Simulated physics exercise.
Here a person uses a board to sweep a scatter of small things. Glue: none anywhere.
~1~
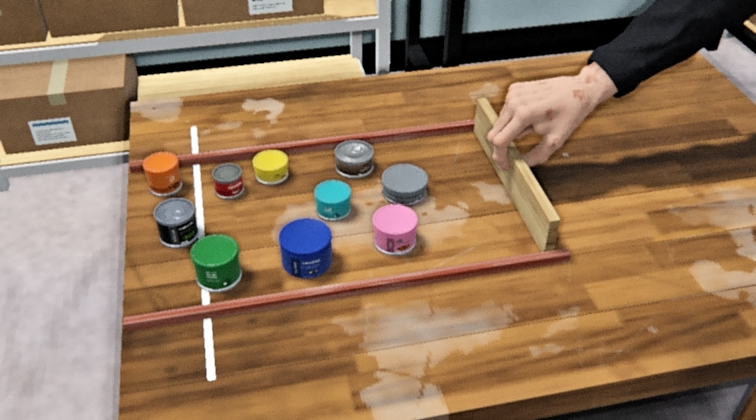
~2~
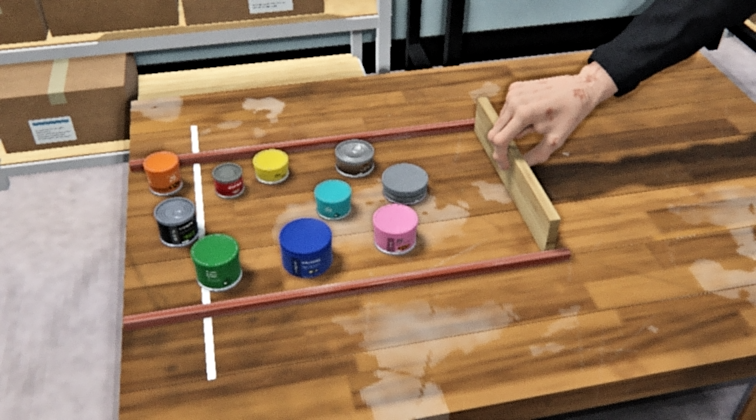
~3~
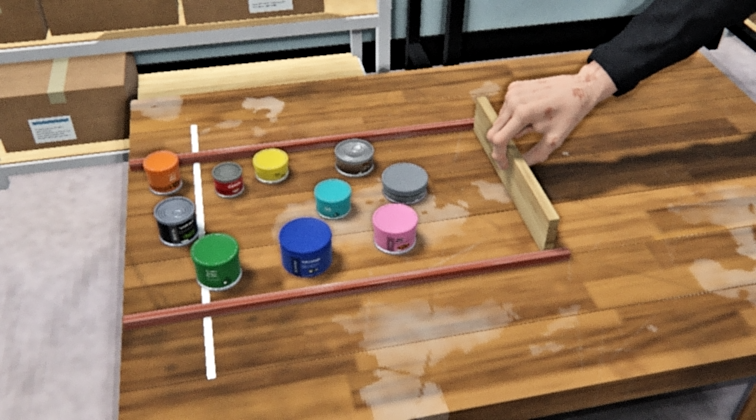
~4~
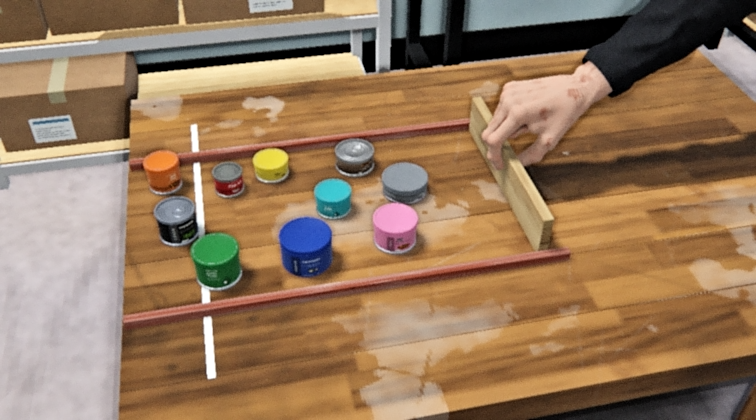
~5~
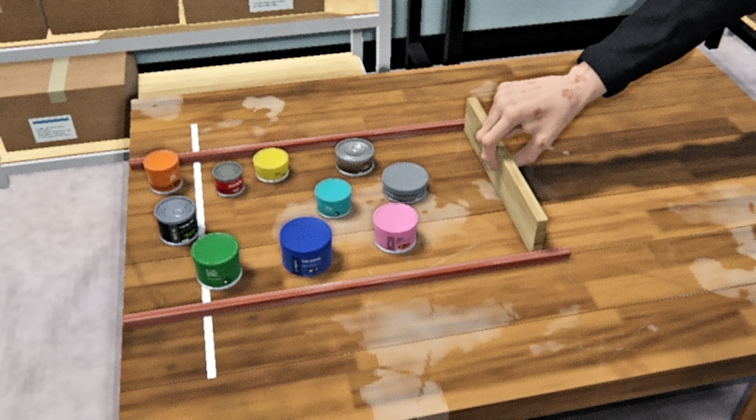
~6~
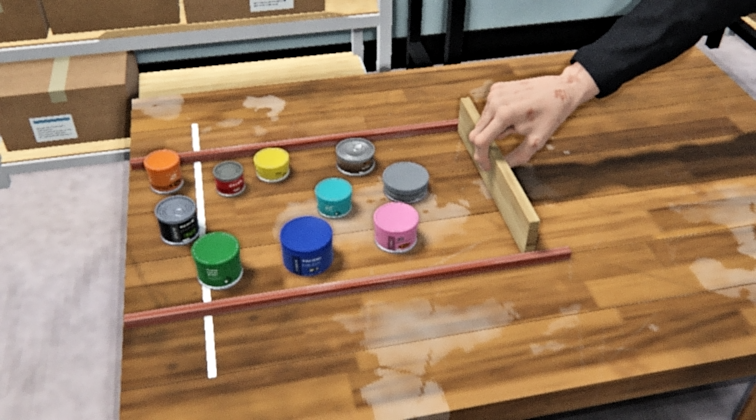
At first, a hand holds a wooden board upright at the right of a scatter of colourful small pots and tins, which sit between two red strips on a wooden table. The hand then slides the board slightly left, leaving a gap before the pots, which stay essentially still throughout.
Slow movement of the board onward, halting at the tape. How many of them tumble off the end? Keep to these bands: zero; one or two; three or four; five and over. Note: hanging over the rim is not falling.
Looks like the tally of pieces that topple off is one or two there.
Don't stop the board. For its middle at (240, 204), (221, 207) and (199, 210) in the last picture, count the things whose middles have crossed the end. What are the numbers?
By position: 0 / 1 / 2.
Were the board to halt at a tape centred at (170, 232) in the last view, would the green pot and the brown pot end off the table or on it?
Green pot down; brown pot still up.
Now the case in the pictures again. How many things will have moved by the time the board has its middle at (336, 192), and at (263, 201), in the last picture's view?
6 at one spot and 8 at the other.
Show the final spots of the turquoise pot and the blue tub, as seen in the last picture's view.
The first comes to rest at (183, 231), and the second at (142, 286).
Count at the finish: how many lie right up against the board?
The figure is 4.
Early on, none off yet; orange tin at rest near (164, 172); black tin at rest near (178, 220); green pot at rest near (218, 261).
A while later, none off yet; orange tin at rest near (161, 173); black tin at rest near (178, 220); green pot travelled about its own width near (144, 281).
Finally, the number that fall off is one or two; lost, green pot and orange tin.
